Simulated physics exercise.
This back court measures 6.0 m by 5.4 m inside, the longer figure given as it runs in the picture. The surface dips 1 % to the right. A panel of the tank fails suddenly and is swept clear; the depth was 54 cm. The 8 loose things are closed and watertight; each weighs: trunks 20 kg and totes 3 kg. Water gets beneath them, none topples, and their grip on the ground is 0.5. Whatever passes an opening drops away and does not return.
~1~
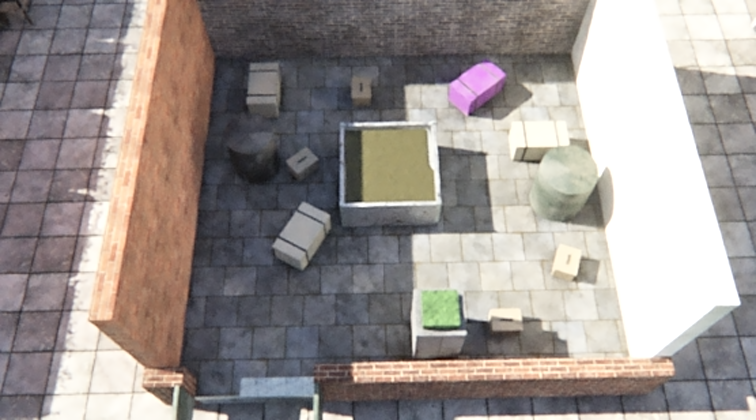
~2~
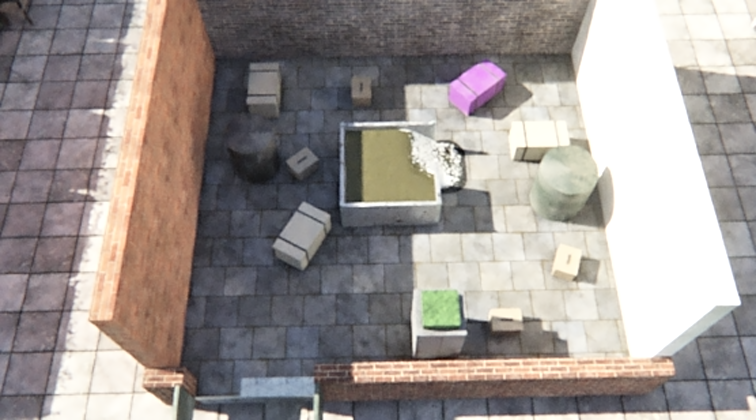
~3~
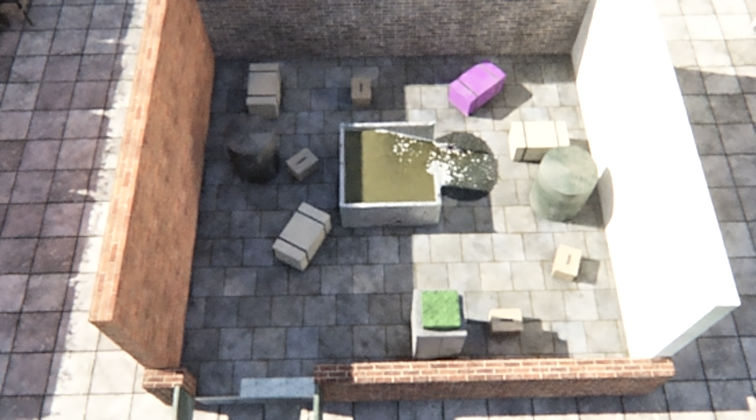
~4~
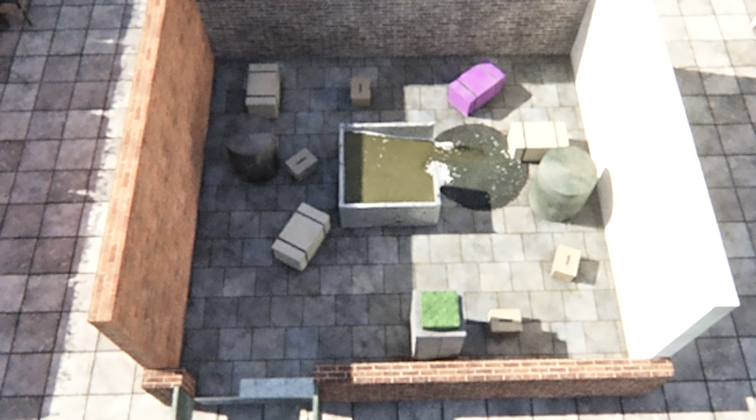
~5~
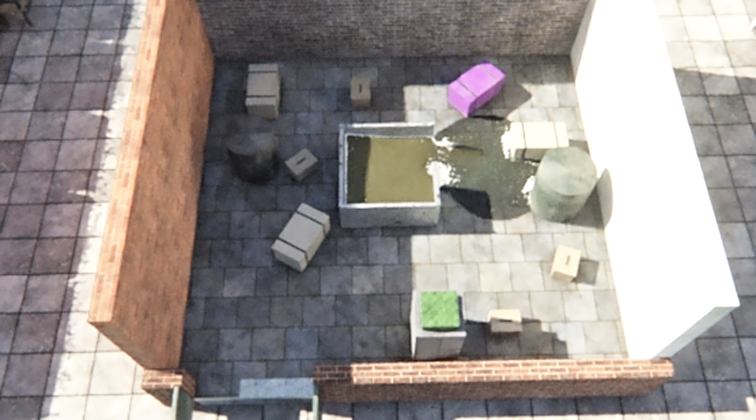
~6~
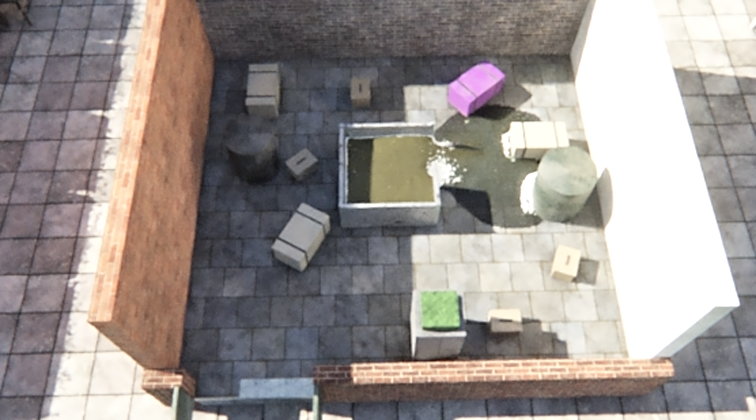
In a walled, paved courtyard, murky water poured out through the right side of an open tank and spread across the ground around a crate and a green barrel, while nothing else visibly moved.
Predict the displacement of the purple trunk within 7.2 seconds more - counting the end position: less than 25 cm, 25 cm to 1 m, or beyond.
Purple trunk is nudged along.
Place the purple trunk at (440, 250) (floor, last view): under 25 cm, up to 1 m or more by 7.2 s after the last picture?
It stays put.
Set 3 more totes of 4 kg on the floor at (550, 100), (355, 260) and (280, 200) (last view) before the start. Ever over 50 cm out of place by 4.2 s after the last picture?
In that order: Over, under, under.
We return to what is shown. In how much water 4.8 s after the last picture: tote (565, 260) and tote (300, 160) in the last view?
Roughly 6 and 0 cm.
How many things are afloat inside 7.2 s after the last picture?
At that moment 4.
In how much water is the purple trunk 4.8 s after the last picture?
About 4 cm.
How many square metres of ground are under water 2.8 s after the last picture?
Roughly 14 m2.
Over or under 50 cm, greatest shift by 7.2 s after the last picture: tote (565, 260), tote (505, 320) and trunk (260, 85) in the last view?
In turn: Past it, more, under.
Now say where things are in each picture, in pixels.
The first picture shows the purple trunk at (478, 80), on the bottom; water covers 1.7 m2; 0 of 8 have shifted.
The second picture shows the purple trunk at (478, 79), on the bottom; water covers 2.1 m2; 0 of 8 have shifted.
The third picture shows the purple trunk at (478, 80) rests on the ground; water covers 2.6 m2; 0 of 8 have shifted.
The fourth picture shows the purple trunk at (477, 80), on the bottom; 3.3 m2 under water; 0 of 8 have shifted.
The fifth picture shows the purple trunk at (477, 81), on the bottom; 4.1 m2 under water; 0 of 8 have shifted.
The sixth picture shows the purple trunk at (477, 80) rests on the ground; water covers 4.8 m2; 0 of 8 have shifted.
Then, 0.9 s after the last picture the purple trunk is near (477, 80), 0.0 m from its start, aground; 0 of 8 are out; 1 afloat.
Then, 2.8 s after the last picture the purple trunk is near (476, 81), 0.0 m from its start, aground; 0 of 8 are out; 2 afloat.
Then, 4.8 s after the last picture the purple trunk is near (452, 85), 0.4 m from its start, aground; 0 of 8 are out; 3 afloat.
Then, 7.2 s after the last picture the purple trunk is near (444, 86), 0.5 m from its start, aground; 0 of 8 are out; 4 afloat.
